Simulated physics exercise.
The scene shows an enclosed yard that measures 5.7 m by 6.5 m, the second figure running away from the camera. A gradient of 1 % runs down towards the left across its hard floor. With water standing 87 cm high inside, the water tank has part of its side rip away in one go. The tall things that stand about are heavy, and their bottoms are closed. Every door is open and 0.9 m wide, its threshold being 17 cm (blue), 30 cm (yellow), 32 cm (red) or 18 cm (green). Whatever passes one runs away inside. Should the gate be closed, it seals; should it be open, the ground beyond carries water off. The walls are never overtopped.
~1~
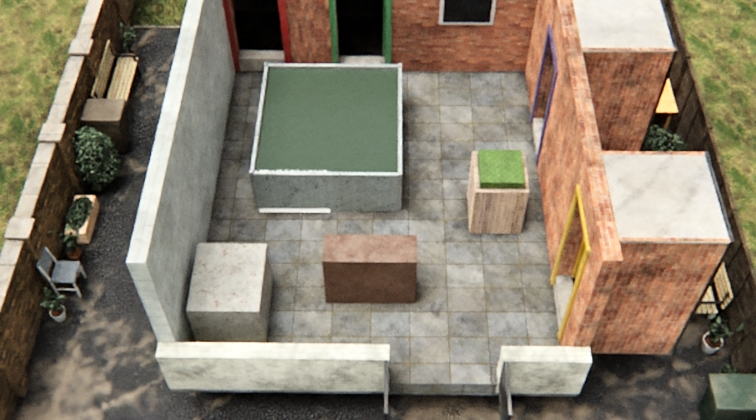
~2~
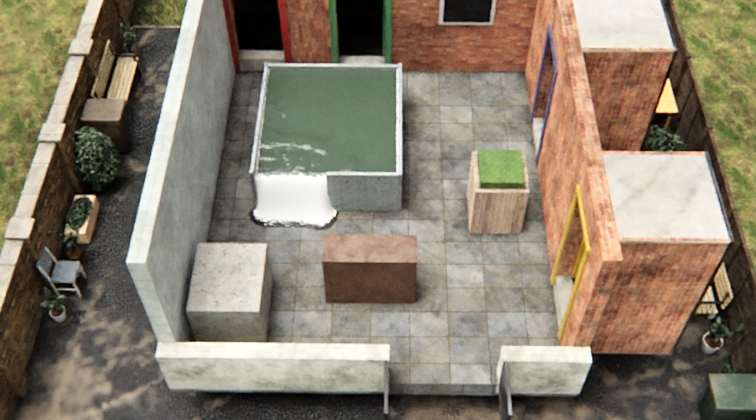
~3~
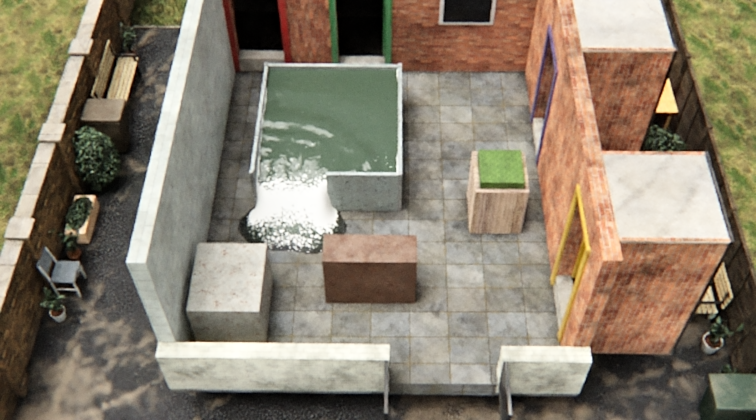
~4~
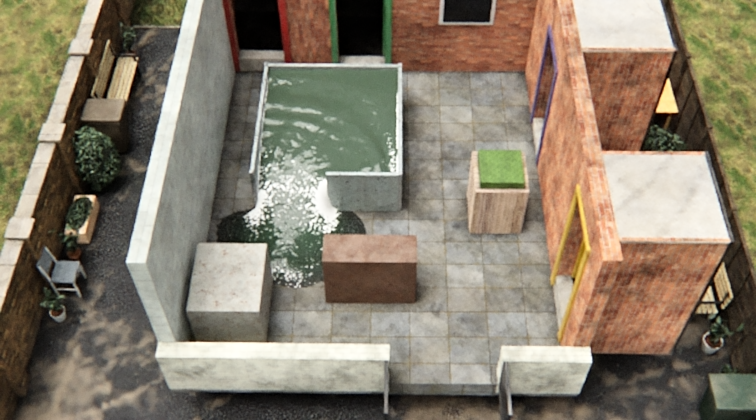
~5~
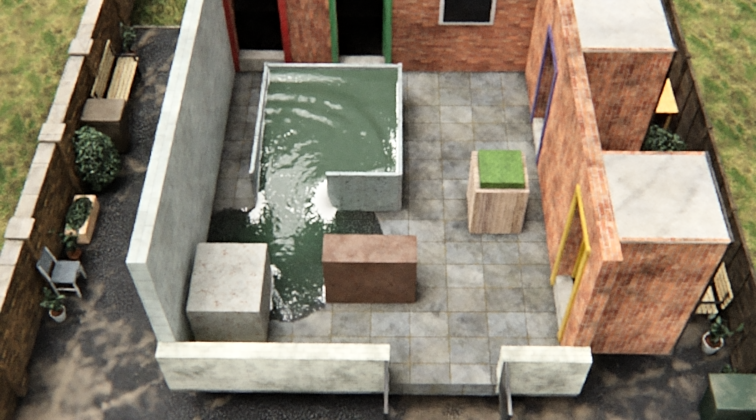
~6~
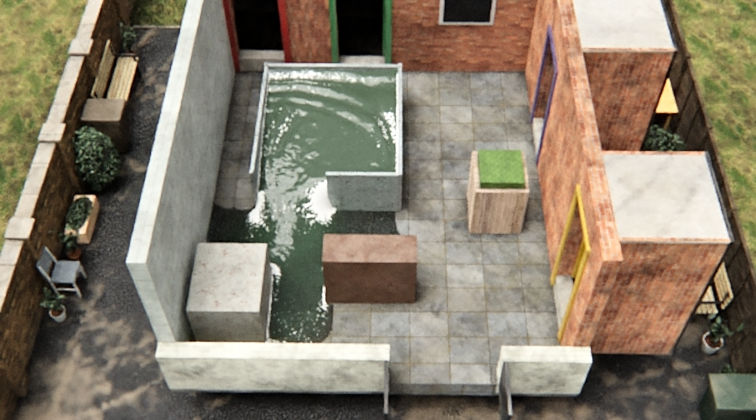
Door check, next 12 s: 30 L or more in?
At the blue door the water let in will remain short of the limit; at the yellow door the water let in will remain short of the limit; at the red door the water let in will remain short of the limit; at the green door the water let in will remain short of the limit.
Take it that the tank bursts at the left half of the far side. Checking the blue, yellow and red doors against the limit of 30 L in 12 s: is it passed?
So blue ends up short of it, yellow short of it, red past the limit.
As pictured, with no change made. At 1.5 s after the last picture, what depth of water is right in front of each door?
Measured in centimetres, the blue door gives 0, the yellow door 4, the red door 0 and the green door 0.
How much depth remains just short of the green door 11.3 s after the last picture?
It's some 14.5 centimetres deep.
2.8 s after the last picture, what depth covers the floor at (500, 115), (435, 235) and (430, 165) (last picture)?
The depths come out at 0, 3 and 2 centimetres, in the order listed.
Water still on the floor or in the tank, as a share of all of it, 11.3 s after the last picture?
Some 86 in a hundred.
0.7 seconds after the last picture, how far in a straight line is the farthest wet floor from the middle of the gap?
3.8 m.
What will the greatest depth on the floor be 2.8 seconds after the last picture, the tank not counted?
Some 51 cm deep.
Then, 0.7 s after the last picture water covers 25 % of the floor and is deepest (66 cm) near (224, 277); blue door not reached, yellow door not reached, red door not reached, green door not reached.
Then, 1.5 s after the last picture water covers 55 % of the floor and is deepest (60 cm) near (234, 367); blue door not reached, yellow door 4 cm at the sill, 0 L in, red door not reached, green door not reached.
Then, 2.8 s after the last picture water covers 70 % of the floor and is deepest (51 cm) near (197, 305); blue door not reached, yellow door 20 cm at the sill, 0 L in, red door 29 cm at the sill, 6 L in, green door 1 cm at the sill, 0 L in.
Then, 6.3 s after the last picture water covers 95 % of the floor and is deepest (28 cm) near (467, 76); blue door 11 cm at the sill, 0 L in, yellow door 18 cm at the sill, 0 L in, red door 24 cm at the sill, 10 L in, green door 8 cm at the sill, 0 L in.
Then, 11.3 s after the last picture water covers 95 % of the floor and is deepest (20 cm) near (561, 370); blue door 13 cm at the sill, 7 L in, yellow door 13 cm at the sill, 0 L in, red door 15 cm at the sill, 10 L in, green door 15 cm at the sill, 8 L in.
